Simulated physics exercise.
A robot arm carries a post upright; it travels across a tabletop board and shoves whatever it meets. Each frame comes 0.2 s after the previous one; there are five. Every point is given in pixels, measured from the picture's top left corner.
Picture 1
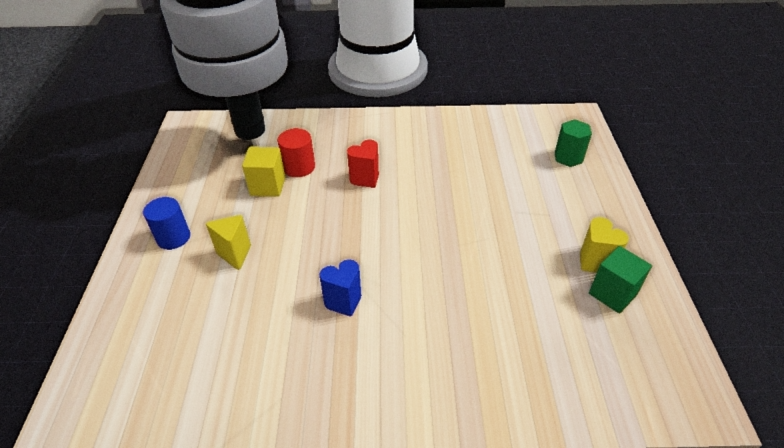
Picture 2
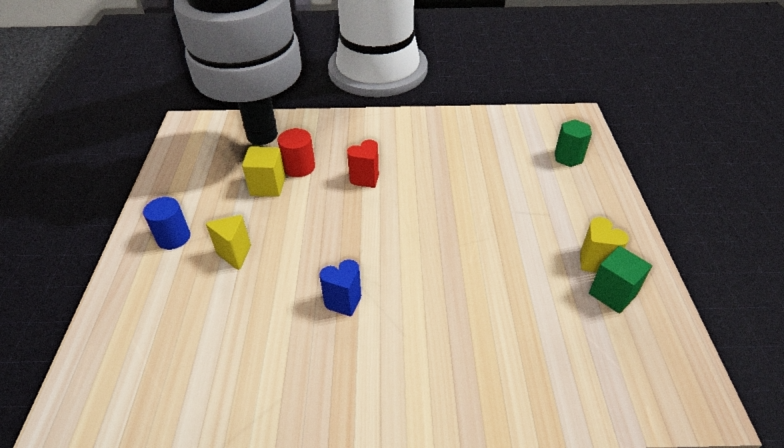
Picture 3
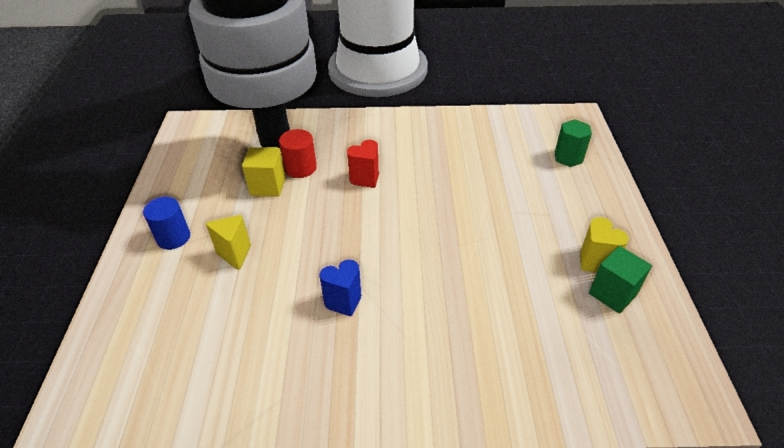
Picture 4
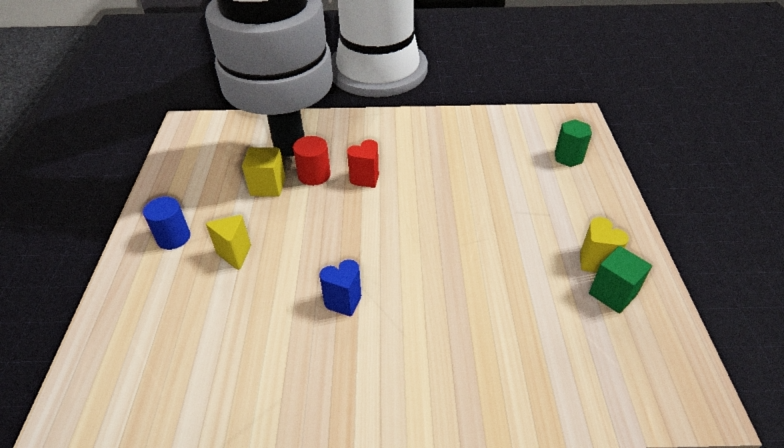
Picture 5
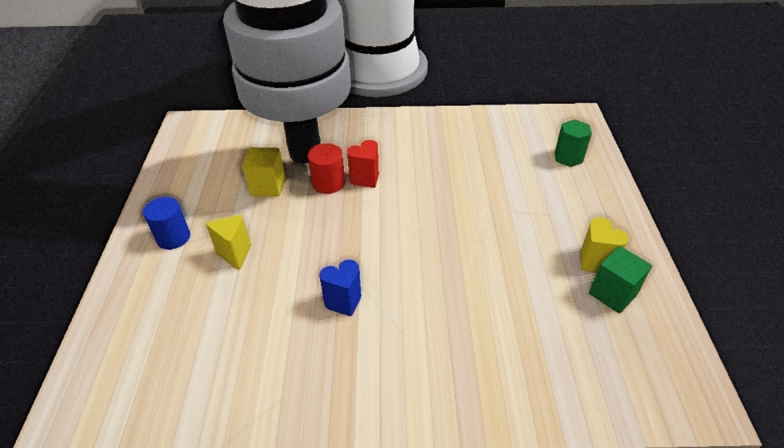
The robot arm moved its dark post rightward behind the yellow block, then pushed the red cylinder a short way right, away from the block and close to the red heart, while the other blocks stayed put.
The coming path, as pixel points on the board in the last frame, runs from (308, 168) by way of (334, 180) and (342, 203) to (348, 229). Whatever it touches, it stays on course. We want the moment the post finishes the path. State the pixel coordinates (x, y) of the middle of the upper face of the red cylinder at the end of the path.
Its top middle: (380, 207).
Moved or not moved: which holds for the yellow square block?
It is left in place.
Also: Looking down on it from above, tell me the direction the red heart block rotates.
Verdict: Counterclockwise.
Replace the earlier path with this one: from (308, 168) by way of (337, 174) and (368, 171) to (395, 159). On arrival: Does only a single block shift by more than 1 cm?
No - that is not the case.
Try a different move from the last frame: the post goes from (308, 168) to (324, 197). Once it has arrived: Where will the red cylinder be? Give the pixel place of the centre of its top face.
At pixel (354, 174).
What follows on the original path. One third of the way, post (333, 167); red cylinder (348, 170); red heart block (372, 151), turned 35° anticlockwise.
Two thirds of the way, post (340, 190); red cylinder (363, 191); red heart block (372, 151), turned 35° anticlockwise.
At the end, post (346, 215); yellow square block unmoved; red cylinder (380, 207); red heart block (372, 151), turned 35° anticlockwise.
